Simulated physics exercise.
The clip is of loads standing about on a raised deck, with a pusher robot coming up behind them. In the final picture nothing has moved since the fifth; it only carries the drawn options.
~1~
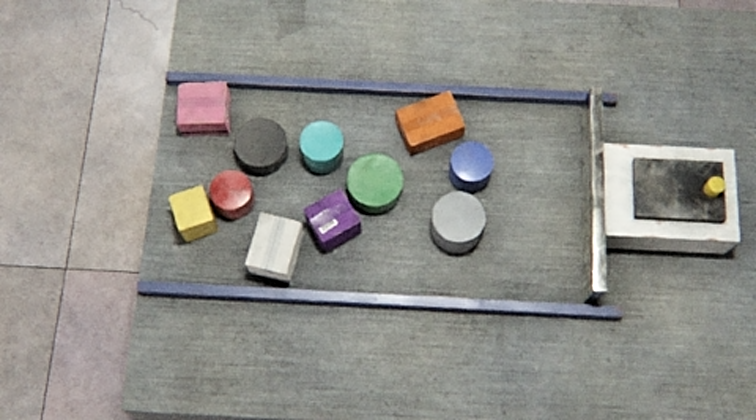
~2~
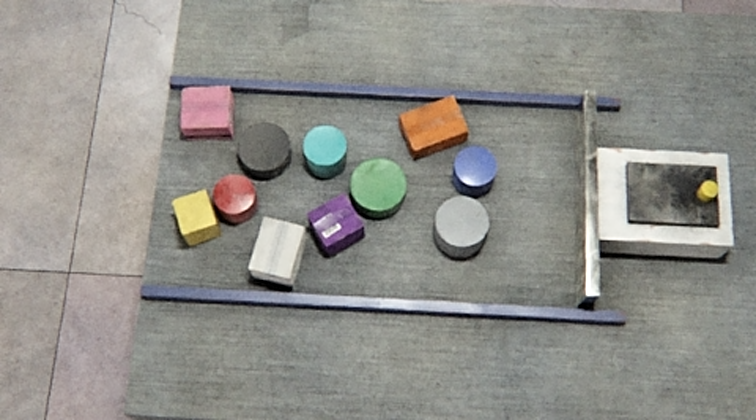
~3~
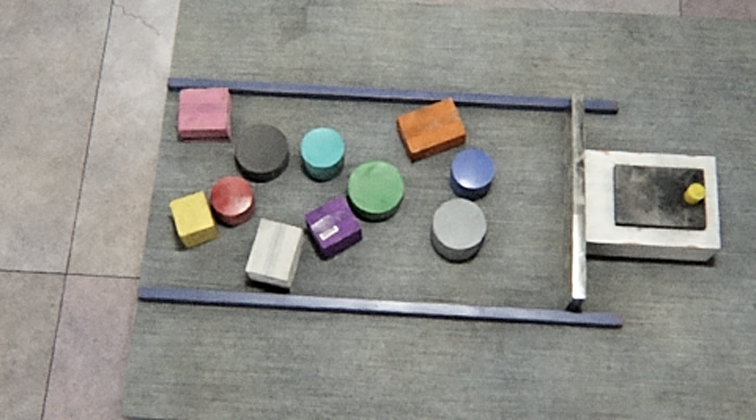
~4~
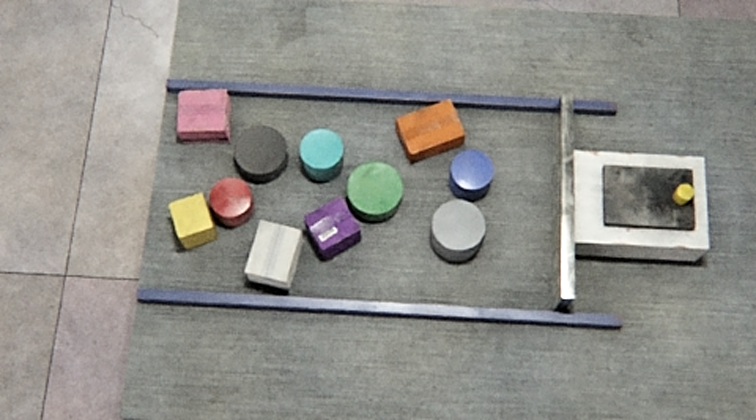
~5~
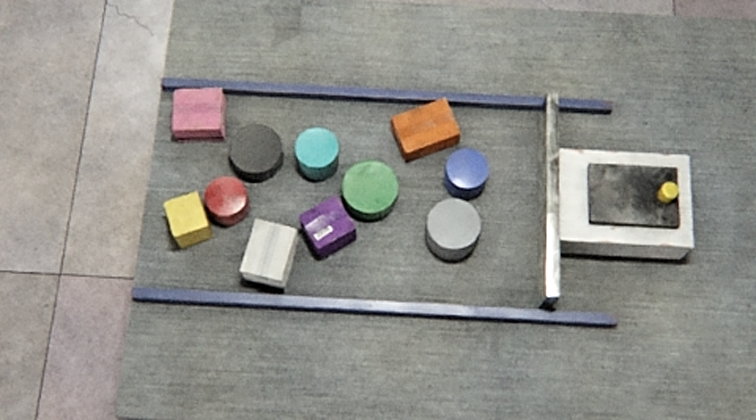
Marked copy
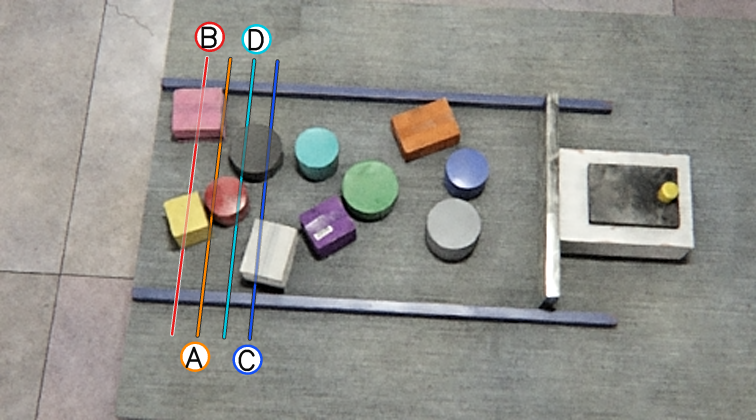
The video shows a white pusher robot with a wide blade moving slowly left between two blue rails on a gray deck, drawing nearer to a group of colorful boxes and round canisters, which stay in place.
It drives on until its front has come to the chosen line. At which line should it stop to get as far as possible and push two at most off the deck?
The farthest such stop is C.
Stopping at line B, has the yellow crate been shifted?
By then, yes.
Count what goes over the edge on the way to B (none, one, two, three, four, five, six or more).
Six or more.
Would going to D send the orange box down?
By then, no.
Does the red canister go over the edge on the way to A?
By then, yes.
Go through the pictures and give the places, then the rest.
The first picture shows black pail (262, 147); orange box (430, 124); purple box (333, 221).
The second picture shows robot (666, 193); green pail (379, 188).
The third picture shows robot (653, 196); white parcel (276, 255).
The fourth picture shows robot (641, 196); red canister (233, 203).
The fifth picture shows robot (626, 195); yellow crate (189, 220); blue canister (466, 174); black pail (257, 154).
On the marked copy, A at (215, 191); B at (190, 189); C at (264, 193); D at (240, 192).
Following C. Soon after the start, robot (522, 189); orange box (409, 127); grey canister (413, 228).
Later, robot (418, 183); black pail (225, 161); white parcel (222, 264).
In the end, robot (337, 179); yellow crate over the edge; black pail (149, 158); one fallen.
As for the rest, A drops seven; B drops eight; D drops five.
